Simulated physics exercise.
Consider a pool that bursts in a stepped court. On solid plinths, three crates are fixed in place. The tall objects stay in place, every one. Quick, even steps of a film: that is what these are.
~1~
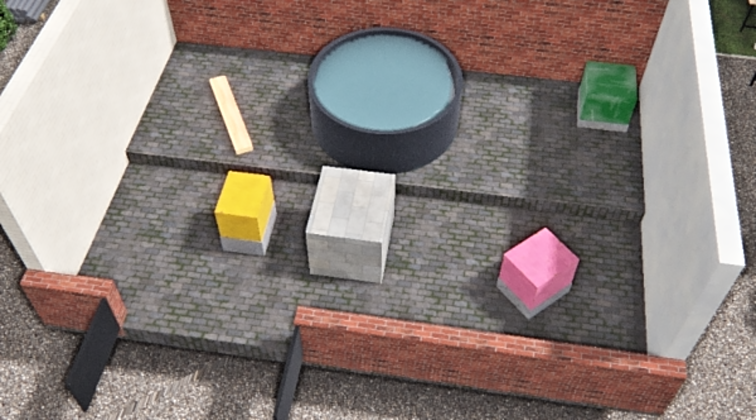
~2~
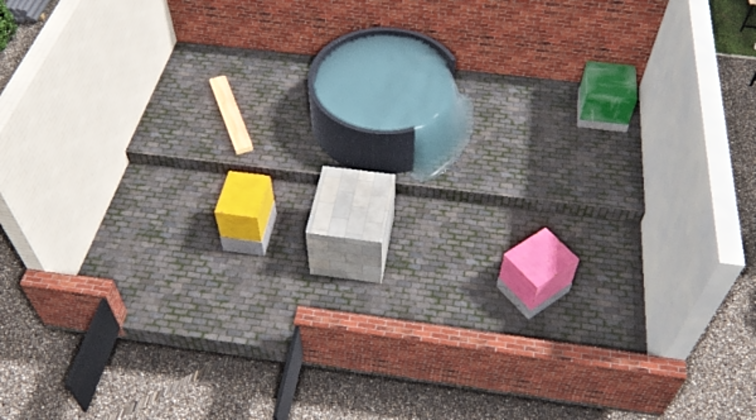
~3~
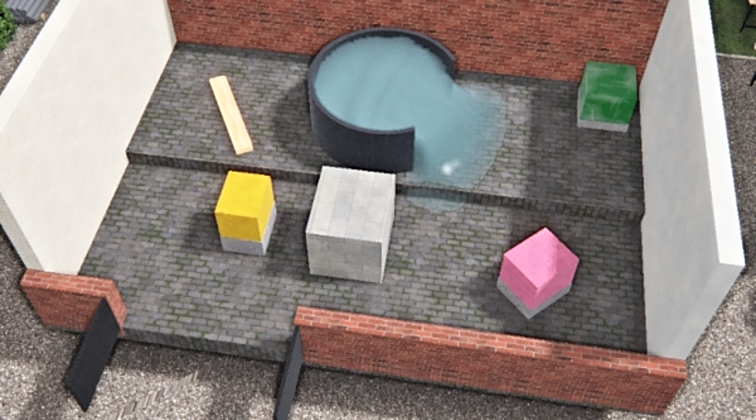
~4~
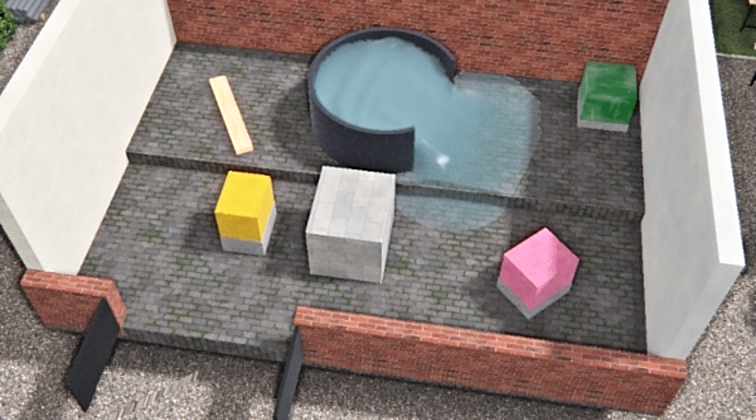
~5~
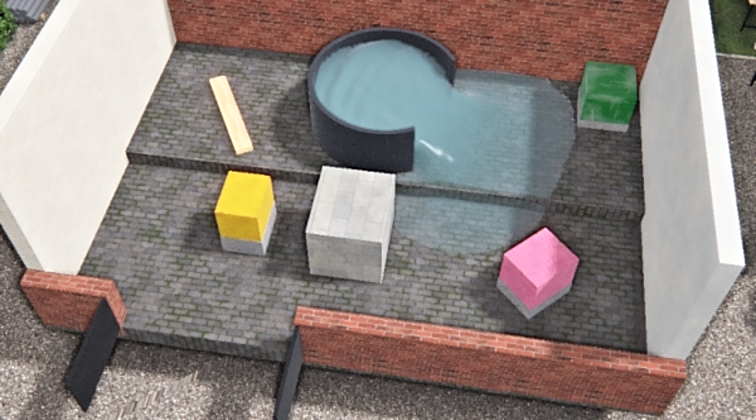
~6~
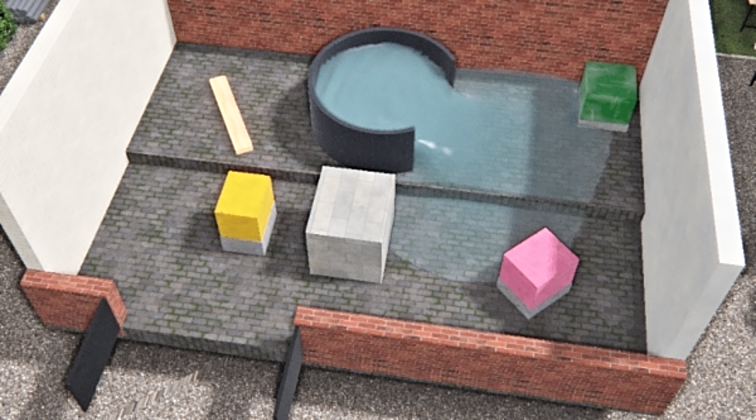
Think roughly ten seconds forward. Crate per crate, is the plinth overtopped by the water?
As I see it, the pink crate will be wet; the green crate will be wet; the yellow crate will not even get damp.
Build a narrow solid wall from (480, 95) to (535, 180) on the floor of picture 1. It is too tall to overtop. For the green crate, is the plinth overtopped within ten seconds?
One by one: Green is spared.
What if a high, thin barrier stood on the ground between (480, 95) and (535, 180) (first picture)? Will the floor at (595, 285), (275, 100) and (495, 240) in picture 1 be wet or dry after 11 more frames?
The first point comes out inundated, the next unwetted, the last inundated.
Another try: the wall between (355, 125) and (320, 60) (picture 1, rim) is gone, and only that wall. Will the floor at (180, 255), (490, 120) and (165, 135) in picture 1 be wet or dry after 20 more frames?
Taking the points one after the other, they come out inundated, not soaked and inundated.
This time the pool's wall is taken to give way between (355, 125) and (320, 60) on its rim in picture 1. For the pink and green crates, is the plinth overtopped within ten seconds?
Pink keeps dry; green is spared.
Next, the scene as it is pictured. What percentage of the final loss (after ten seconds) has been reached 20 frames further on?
About 0 per cent.
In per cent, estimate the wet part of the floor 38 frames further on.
About 80 in a hundred.
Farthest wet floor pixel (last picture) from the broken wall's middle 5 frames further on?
(634, 356).
A moment on, water covers 40 % of the floor; the pink crate water round its plinth, the green crate water round its plinth, the yellow crate not reached.
Next, water covers 40 % of the floor; the pink crate water round its plinth, the green crate water round its plinth, the yellow crate not reached.
Then, water covers 50 % of the floor; the pink crate water round its plinth, the green crate water round its plinth, the yellow crate not reached.
Later, water covers 80 % of the floor; the pink crate water round its plinth, the green crate water round its plinth, the yellow crate water round its plinth.
In the end, water covers 85 % of the floor; the pink crate was topped, the green crate was topped, the yellow crate stayed above the water.
